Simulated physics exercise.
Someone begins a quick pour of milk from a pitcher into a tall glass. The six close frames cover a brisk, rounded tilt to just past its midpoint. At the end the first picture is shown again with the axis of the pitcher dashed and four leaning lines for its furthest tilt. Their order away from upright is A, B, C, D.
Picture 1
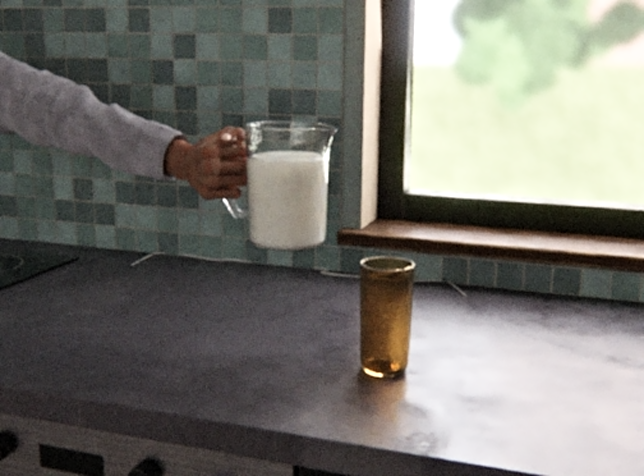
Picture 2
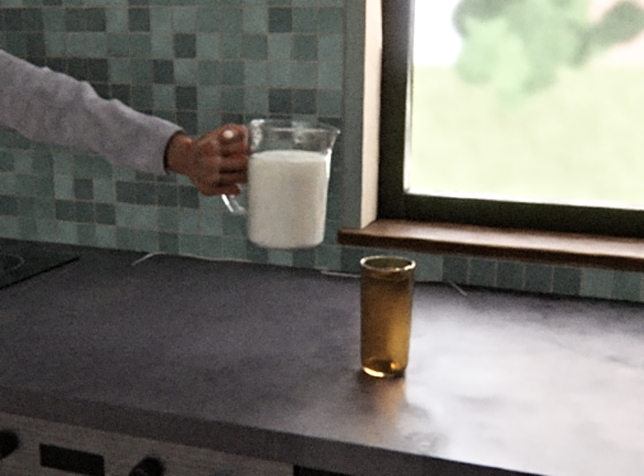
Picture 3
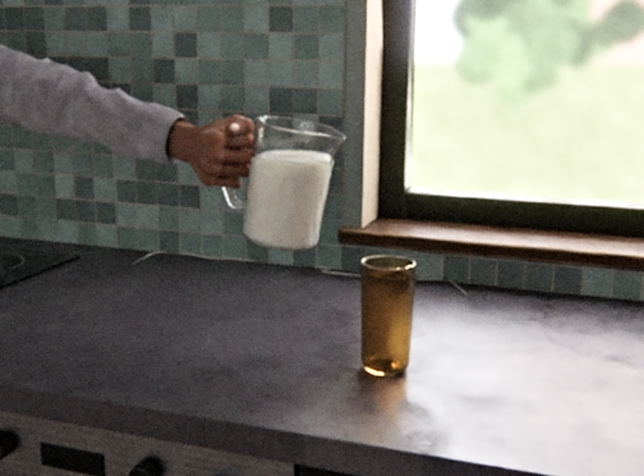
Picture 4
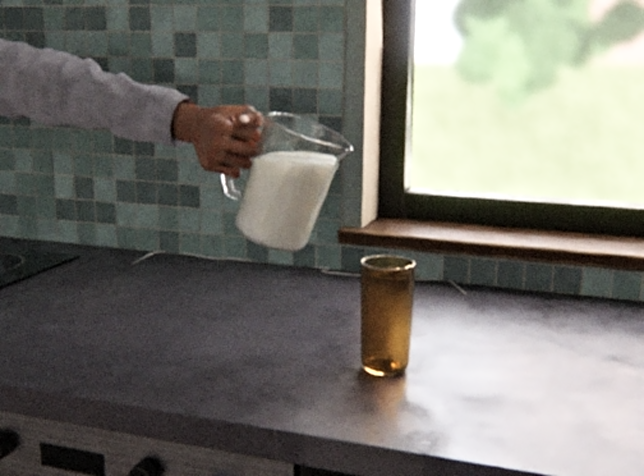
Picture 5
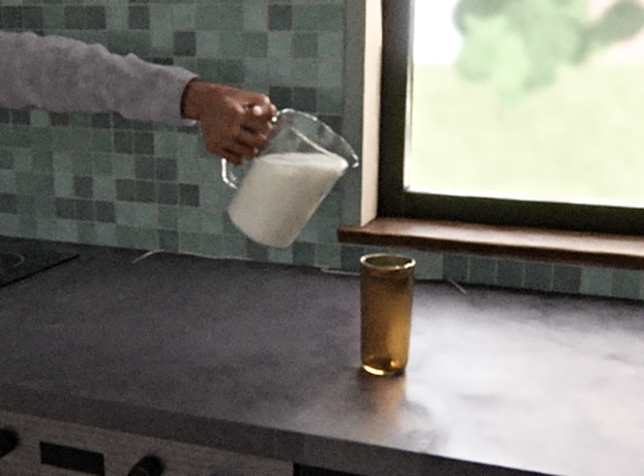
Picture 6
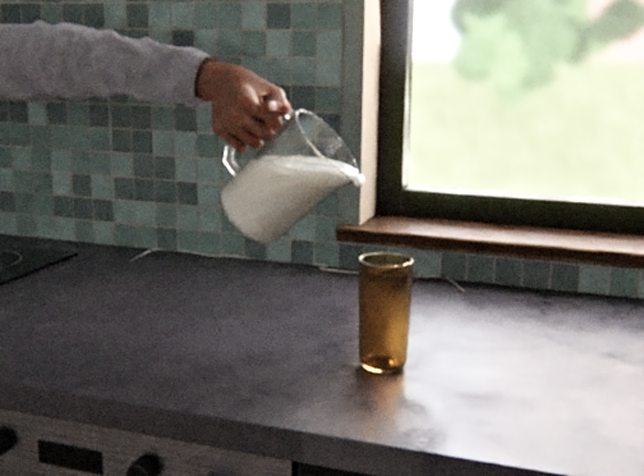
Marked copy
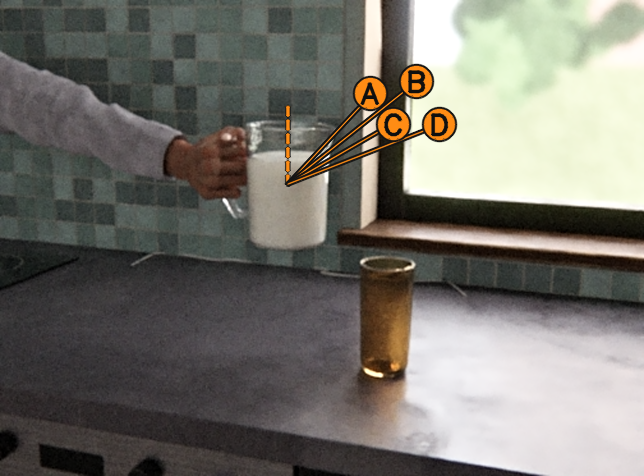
A hand tilts a clear pitcher rightward until milk reaches over its lip, above an amber glass.
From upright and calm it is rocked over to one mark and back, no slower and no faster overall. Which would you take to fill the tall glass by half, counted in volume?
The best line is C.
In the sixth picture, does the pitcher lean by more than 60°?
No.
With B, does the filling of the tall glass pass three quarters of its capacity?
No, it does not.
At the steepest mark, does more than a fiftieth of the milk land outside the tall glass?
No, it does not.
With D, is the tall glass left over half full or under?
Over half.
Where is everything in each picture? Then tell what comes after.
The first picture shows upright, lip at (334, 130); rim of the tall glass round (387, 263); nothing has left yet.
The second picture shows tipped about 2°, lip at (336, 132); nothing has left yet.
The third picture shows tipped about 9°, lip at (343, 138); nothing has left yet.
The fourth picture shows tipped about 20°, lip at (350, 150); nothing has left yet.
The fifth picture shows tipped about 33°, lip at (356, 164); nothing has left yet.
The sixth picture shows tipped about 46°, lip at (357, 181); milk is over the lip, down to (357, 181).
In orange, A at (359, 106); B at (403, 92); C at (378, 132); D at (424, 130).
If A is chosen, the tall glass ends with about 10 % of what it can hold.
If B is chosen, the tall glass ends with about 25 % of what it can hold.
If C is chosen, the tall glass ends with about 47 % of what it can hold.
If D is chosen, the tall glass ends with about 77 % of what it can hold.
